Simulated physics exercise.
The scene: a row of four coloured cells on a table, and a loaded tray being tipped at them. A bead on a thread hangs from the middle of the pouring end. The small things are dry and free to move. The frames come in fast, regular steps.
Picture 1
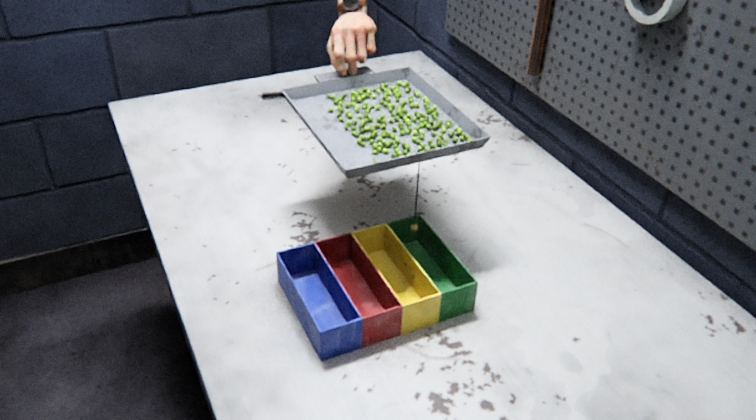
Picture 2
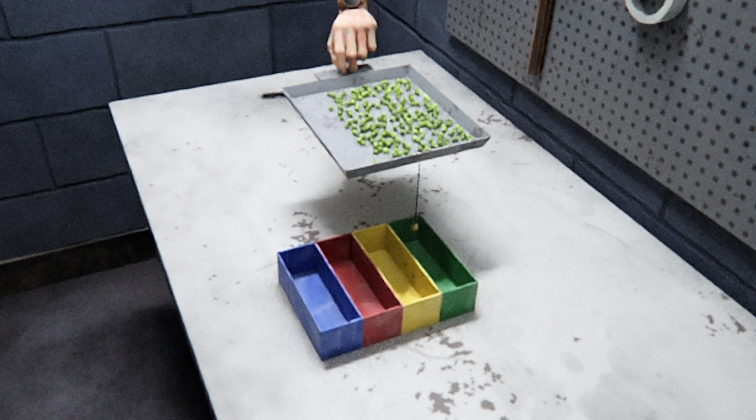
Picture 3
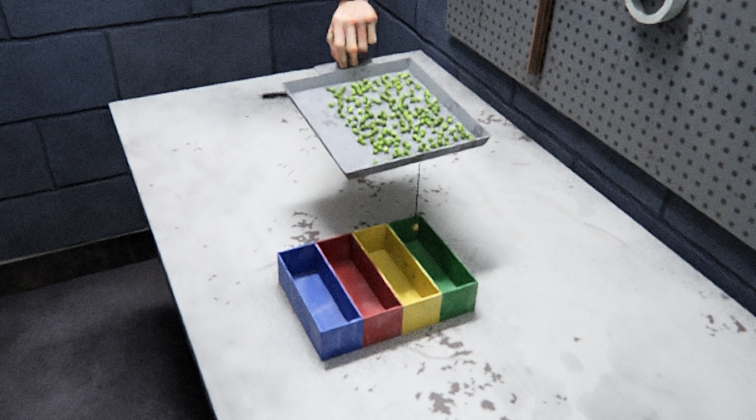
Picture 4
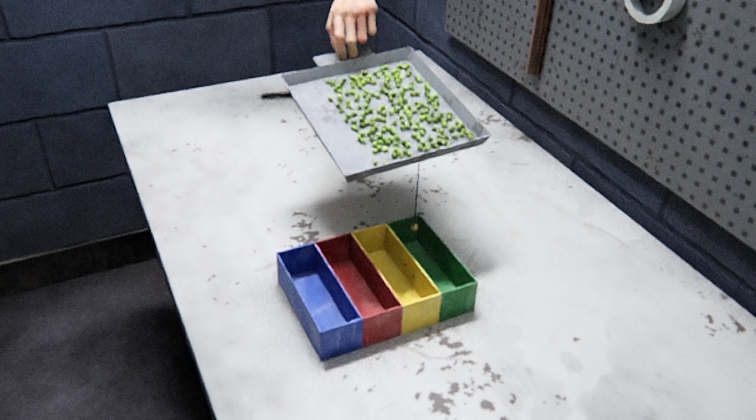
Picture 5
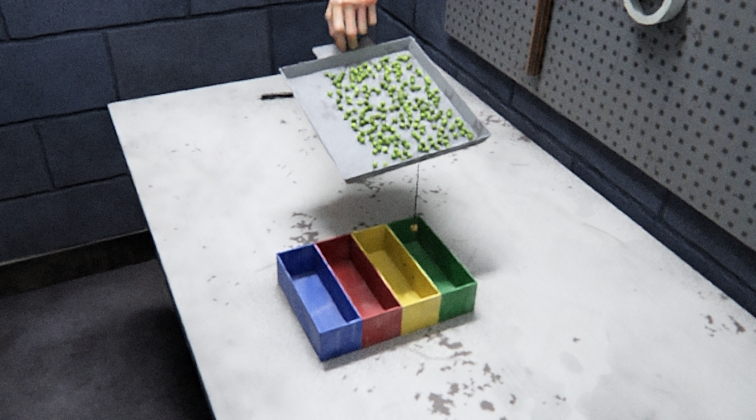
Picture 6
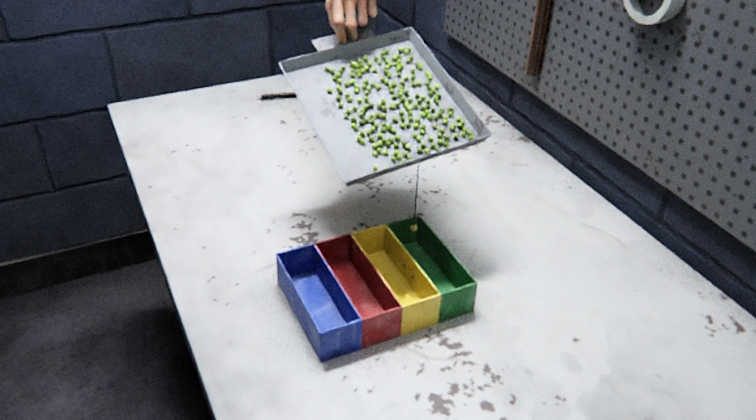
To begin with, a hand holds a gray tray of small green peas level above a row of blue, red, yellow and green cells on a worn table. The hand then gradually raises the tray's far end, tilting it toward its near left corner, and some peas begin to shift.
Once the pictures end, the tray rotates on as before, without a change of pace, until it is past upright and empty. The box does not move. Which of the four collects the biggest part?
It favours the red compartment.
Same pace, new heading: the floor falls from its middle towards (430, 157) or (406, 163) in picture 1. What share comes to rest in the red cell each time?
The first gives 0 %, the second 20 %.
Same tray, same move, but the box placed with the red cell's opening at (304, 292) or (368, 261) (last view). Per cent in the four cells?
First some 90, then 100 per cent.
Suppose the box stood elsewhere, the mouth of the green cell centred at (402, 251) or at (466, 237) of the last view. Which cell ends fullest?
In turn: That yellow cell; the blue one.
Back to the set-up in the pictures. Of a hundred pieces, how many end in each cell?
About: Blue cell 0, red cell 60, yellow cell 30, green cell 0 per cent.
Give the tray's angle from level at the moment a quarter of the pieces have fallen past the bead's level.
Around 75° of tilt.
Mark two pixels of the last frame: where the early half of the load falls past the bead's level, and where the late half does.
The first part at (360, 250); the rest at (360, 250).
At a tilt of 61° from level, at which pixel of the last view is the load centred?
Roughly at (378, 177).
Soon after the last picture, tray tipped steeply; most on the tray; a small part in the red cell; a stray few in the yellow cell; a stray few in the blue cell; a stray few in the green cell; a small part falling or outside the box.
A little later, tray tipped right over; a small part on the tray; about a third in the red cell; about a third in the yellow cell; a stray few in the green cell; a stray few in the blue cell; about a quarter falling or outside the box.
Later still, tray tipped past a quarter turn; about half in the red cell; about a third in the yellow cell; a small part in the green cell; a stray few in the blue cell; a stray few falling or outside the box.
At rest, tray tipped past a quarter turn; about half in the red cell; about a third in the yellow cell; a small part in the green cell; a stray few in the blue cell; a stray few outside the box.
